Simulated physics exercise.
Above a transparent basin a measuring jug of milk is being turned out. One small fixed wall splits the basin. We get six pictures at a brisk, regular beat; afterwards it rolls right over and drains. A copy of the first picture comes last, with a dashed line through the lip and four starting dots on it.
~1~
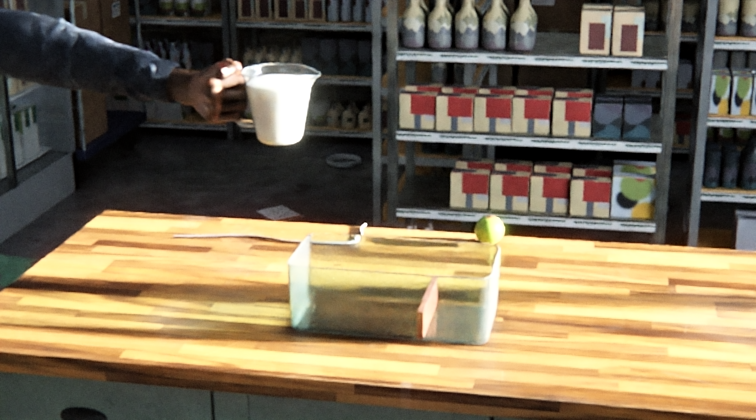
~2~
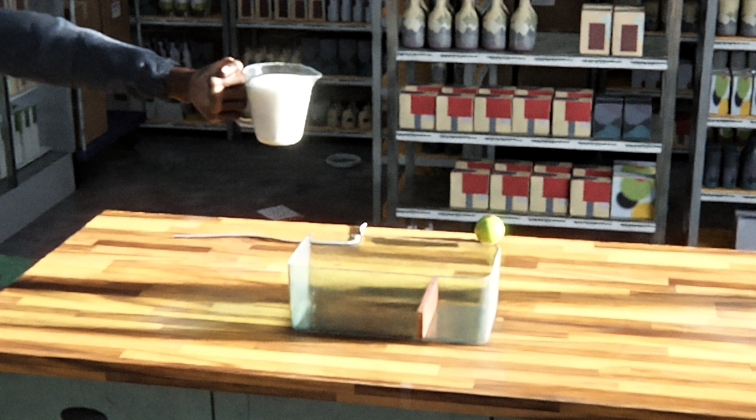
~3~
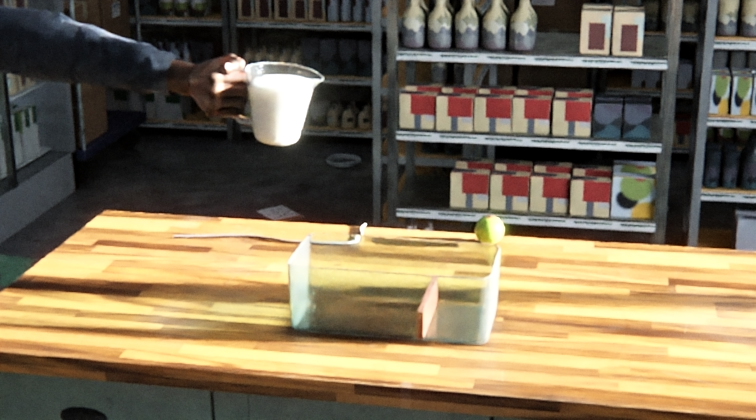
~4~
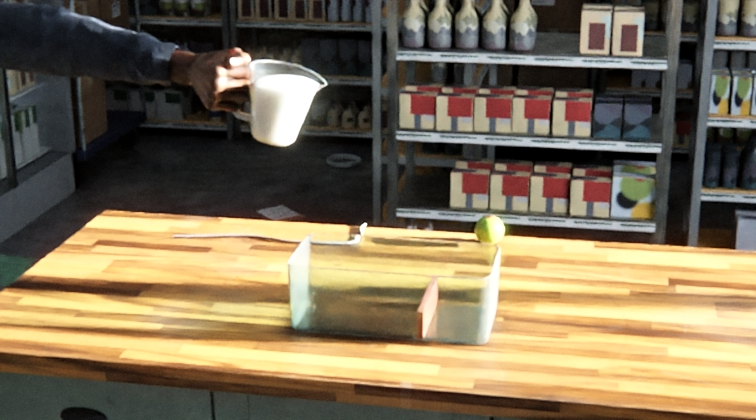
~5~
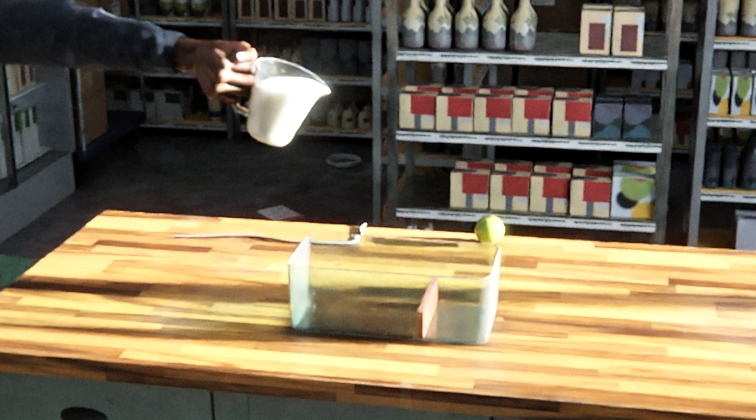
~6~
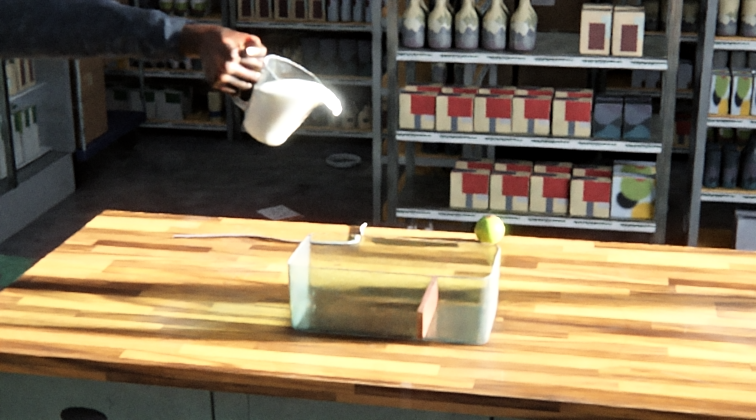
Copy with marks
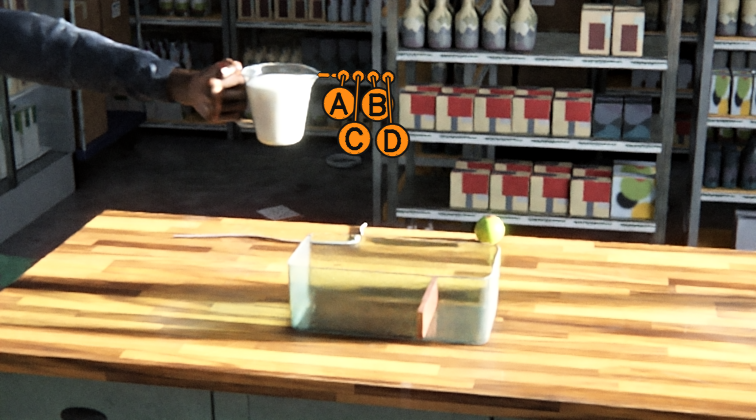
A hand tilts a jug of milk rightward above a clear basin until milk crosses the lip.
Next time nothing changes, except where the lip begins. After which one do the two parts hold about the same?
The answer is place B.
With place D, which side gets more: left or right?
The right side.
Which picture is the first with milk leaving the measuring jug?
In picture 6.
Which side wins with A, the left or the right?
The left side.
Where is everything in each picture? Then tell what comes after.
In the first picture, upright, lip at (319, 74); basin from (292, 328) to (488, 344); top of the wall at (428, 294); nothing has left yet.
In the second picture, upright, lip at (320, 75); nothing has left yet.
In the third picture, tipped about 6°, lip at (322, 79); nothing has left yet.
In the fourth picture, tipped about 12°, lip at (325, 84); nothing has left yet.
In the fifth picture, tipped about 21°, lip at (328, 92); nothing has left yet.
In the sixth picture, tipped about 32°, lip at (330, 102); milk is over the lip, down to (337, 112).
In orange, A at (343, 75); B at (373, 76); C at (358, 76); D at (387, 77).
With A, about 91 % ends left of the wall and 4 % right of it; 5 % is lost outside.
With B, about 50 % ends left of the wall and 47 % right of it; 3 % is lost outside.
With C, about 78 % ends left of the wall and 15 % right of it; 7 % is lost outside.
With D, about 24 % ends left of the wall and 72 % right of it; 3 % is lost outside.
